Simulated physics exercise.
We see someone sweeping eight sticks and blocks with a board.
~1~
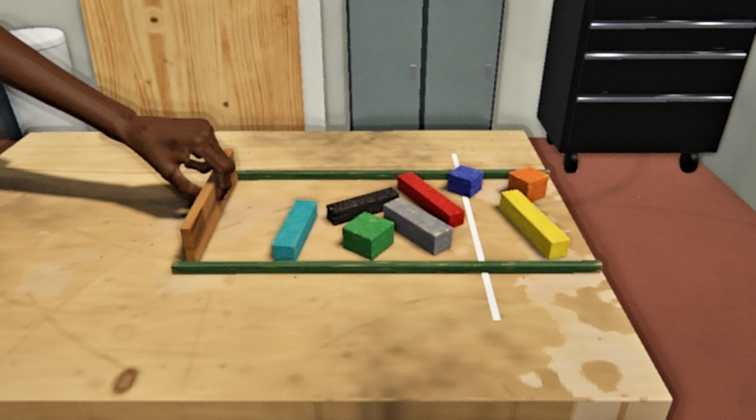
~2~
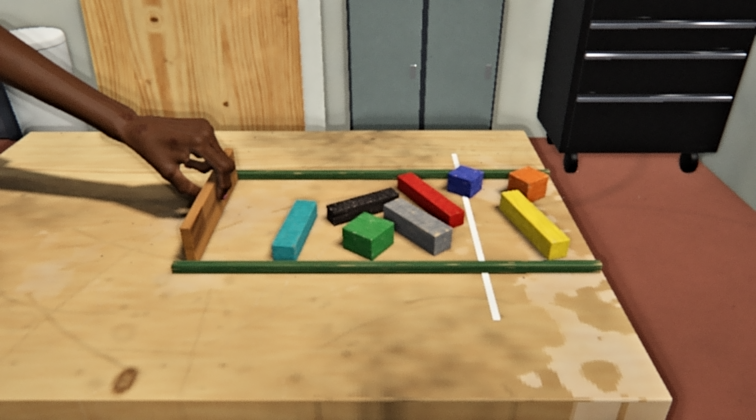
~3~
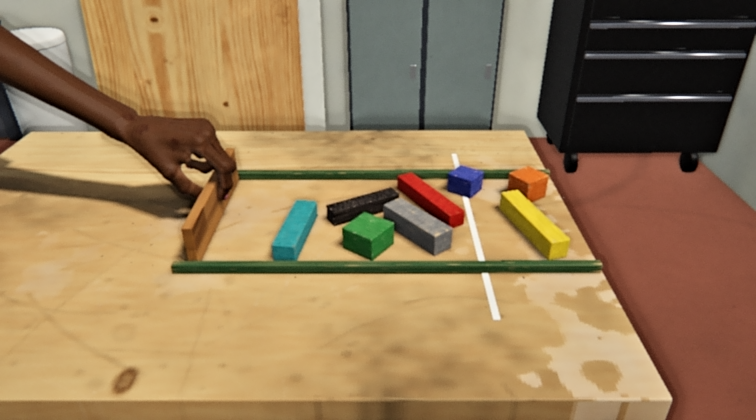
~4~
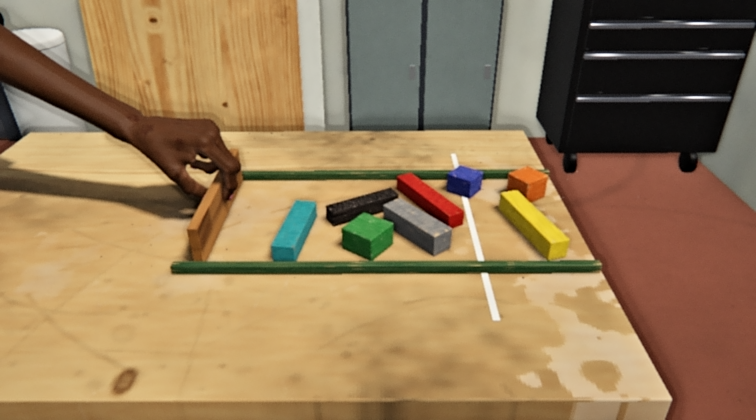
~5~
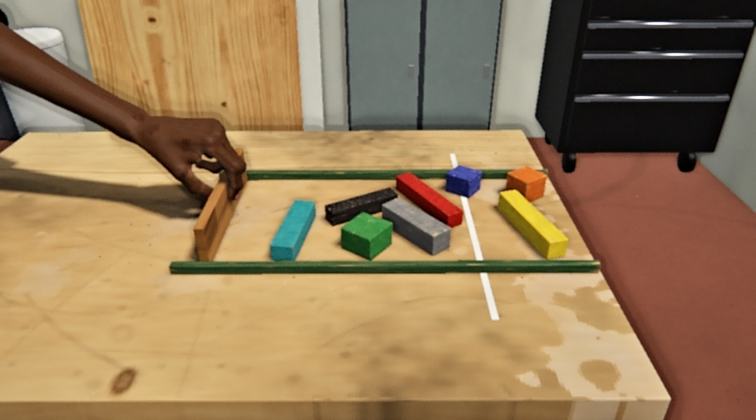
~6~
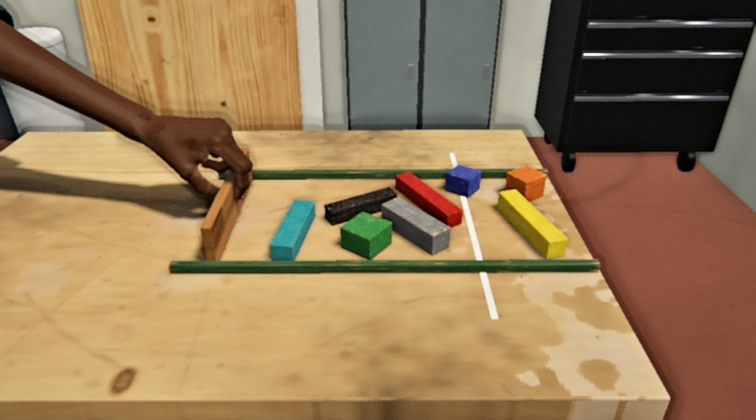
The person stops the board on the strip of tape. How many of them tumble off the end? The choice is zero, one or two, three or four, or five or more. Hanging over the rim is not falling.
The number that fall off is zero.
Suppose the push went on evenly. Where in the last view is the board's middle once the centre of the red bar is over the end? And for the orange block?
At (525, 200) for the red bar; at (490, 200) for the orange block.
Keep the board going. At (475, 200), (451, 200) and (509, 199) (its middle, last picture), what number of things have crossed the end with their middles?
Past the end: 1, 0 and 3.
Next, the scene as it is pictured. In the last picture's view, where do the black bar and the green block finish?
First (491, 201), then (518, 232).
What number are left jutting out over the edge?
1 of them.
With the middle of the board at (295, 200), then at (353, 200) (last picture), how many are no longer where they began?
1 and 5.
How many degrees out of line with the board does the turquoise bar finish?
Near 0 degrees.
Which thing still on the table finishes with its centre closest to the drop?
The yellow bar.
Soon after, none off yet; orange block at rest near (525, 184); yellow bar at rest near (530, 222); blue block at rest near (463, 181).
In the end, the number that fall off is zero.
